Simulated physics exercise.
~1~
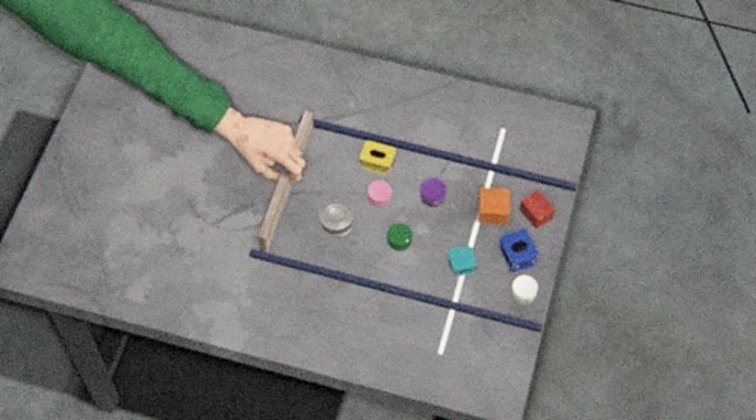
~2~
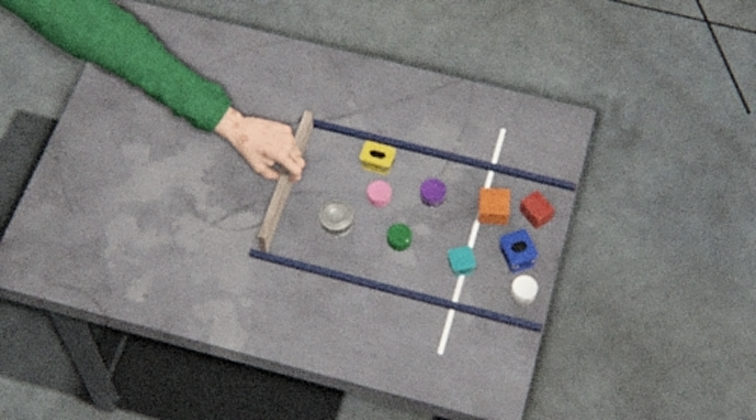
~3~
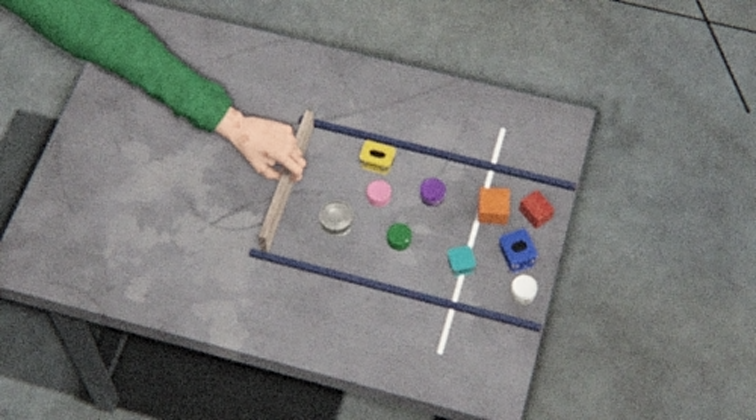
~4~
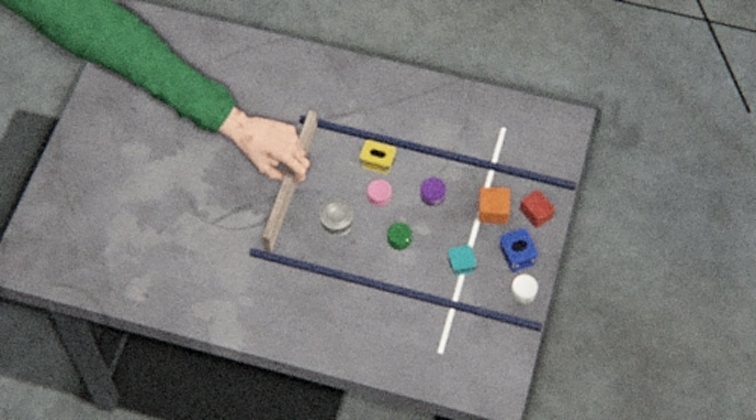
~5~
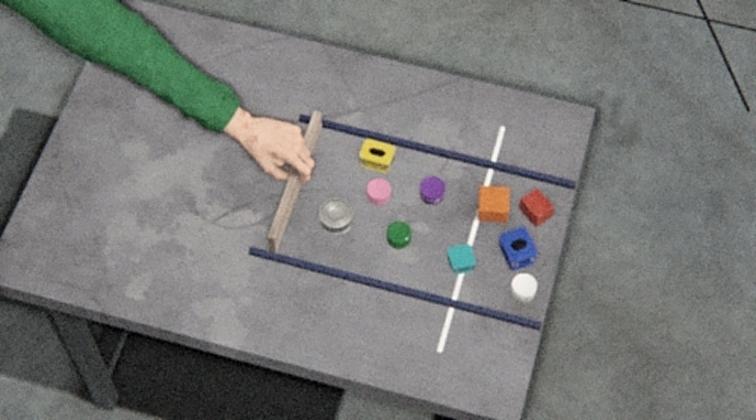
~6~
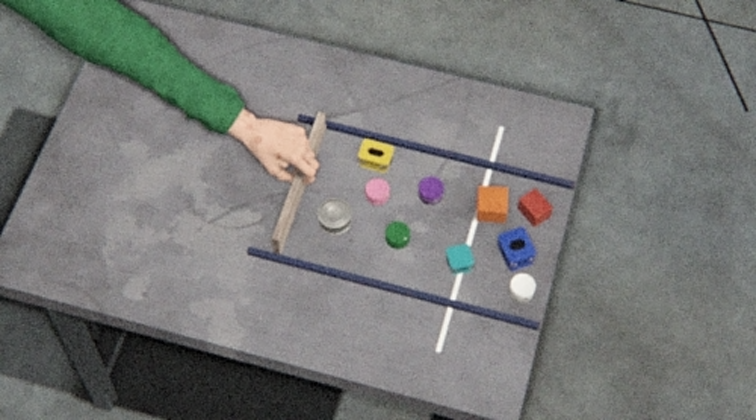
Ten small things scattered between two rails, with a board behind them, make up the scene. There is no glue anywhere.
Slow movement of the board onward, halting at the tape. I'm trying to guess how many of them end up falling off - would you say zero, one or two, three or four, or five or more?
I would say zero.
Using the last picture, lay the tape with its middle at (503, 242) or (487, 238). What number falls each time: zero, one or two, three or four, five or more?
At each place: Either one or two and zero.
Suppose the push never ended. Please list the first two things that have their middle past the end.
Order, earliest first: Red block, blue case.
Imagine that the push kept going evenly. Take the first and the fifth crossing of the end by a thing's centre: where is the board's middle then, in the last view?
Roughly (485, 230) and then roughly (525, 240).
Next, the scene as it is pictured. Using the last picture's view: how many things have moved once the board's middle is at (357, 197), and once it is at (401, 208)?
Counts: 2, 6.
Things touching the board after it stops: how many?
4.
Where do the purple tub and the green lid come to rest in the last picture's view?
Purple tub at (492, 206), green lid at (509, 267).
Soon after, none off yet; white tub at rest near (522, 289); red block at rest near (535, 208); blue case at rest near (516, 249).
In the end, the number that fall off is zero.
